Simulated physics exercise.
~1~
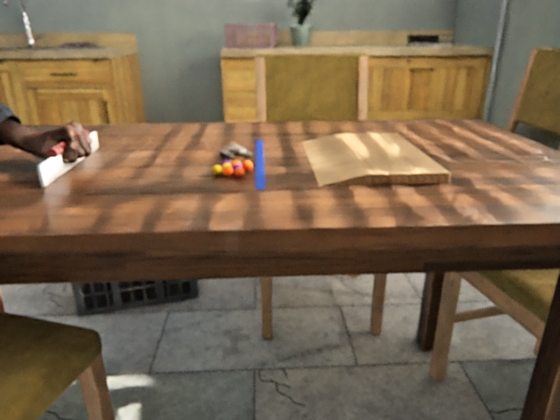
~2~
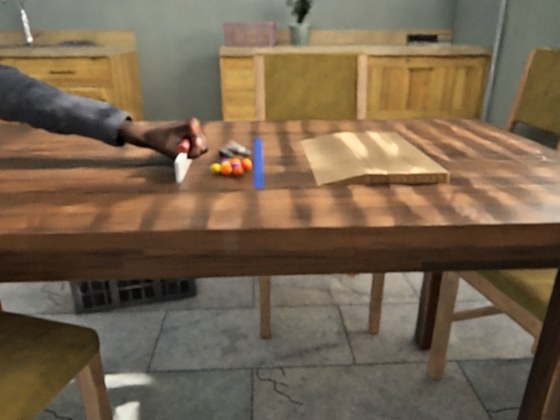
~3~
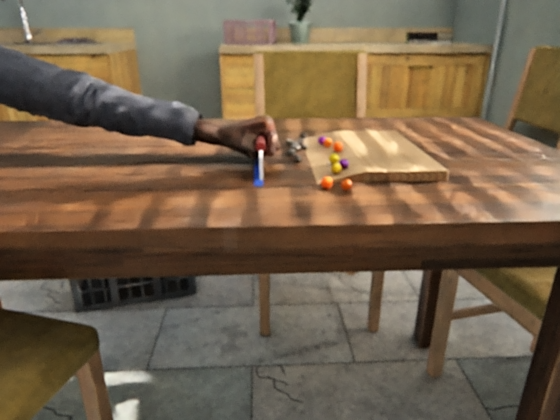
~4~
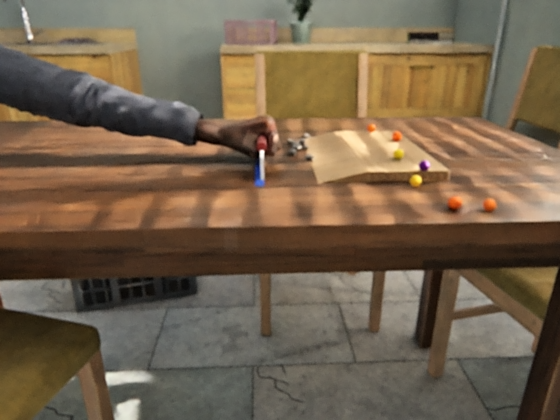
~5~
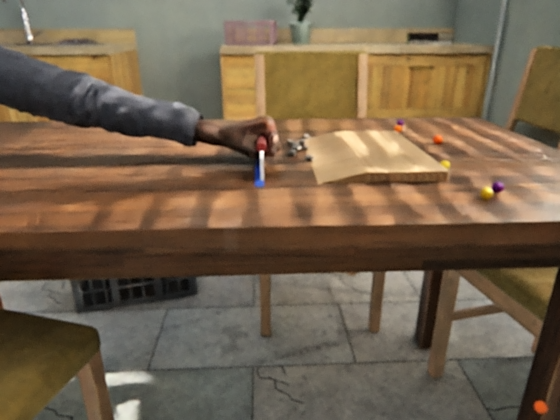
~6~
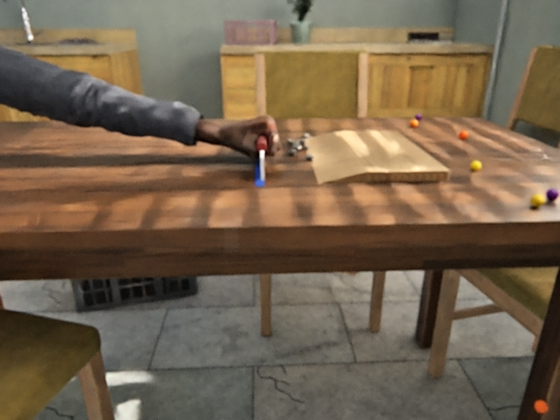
At first, a hand at the left holds a white scraper on a wooden table, where colourful little balls and a cluster of small grey pieces sit beside a strip of blue tape, left of a tan slab with a sloping edge. The arm sweeps the scraper right, toward both handfuls. It stops sharply at the tape, and the pieces shoot ahead, the balls scattering over and around the slab while the grey bits slide only to its near edge. The balls roll on rightward, and some orange ones drop off the table. Finally, the other balls lie beyond the slab, the grey pieces remain mostly short of it, and the hand stays at the tape.
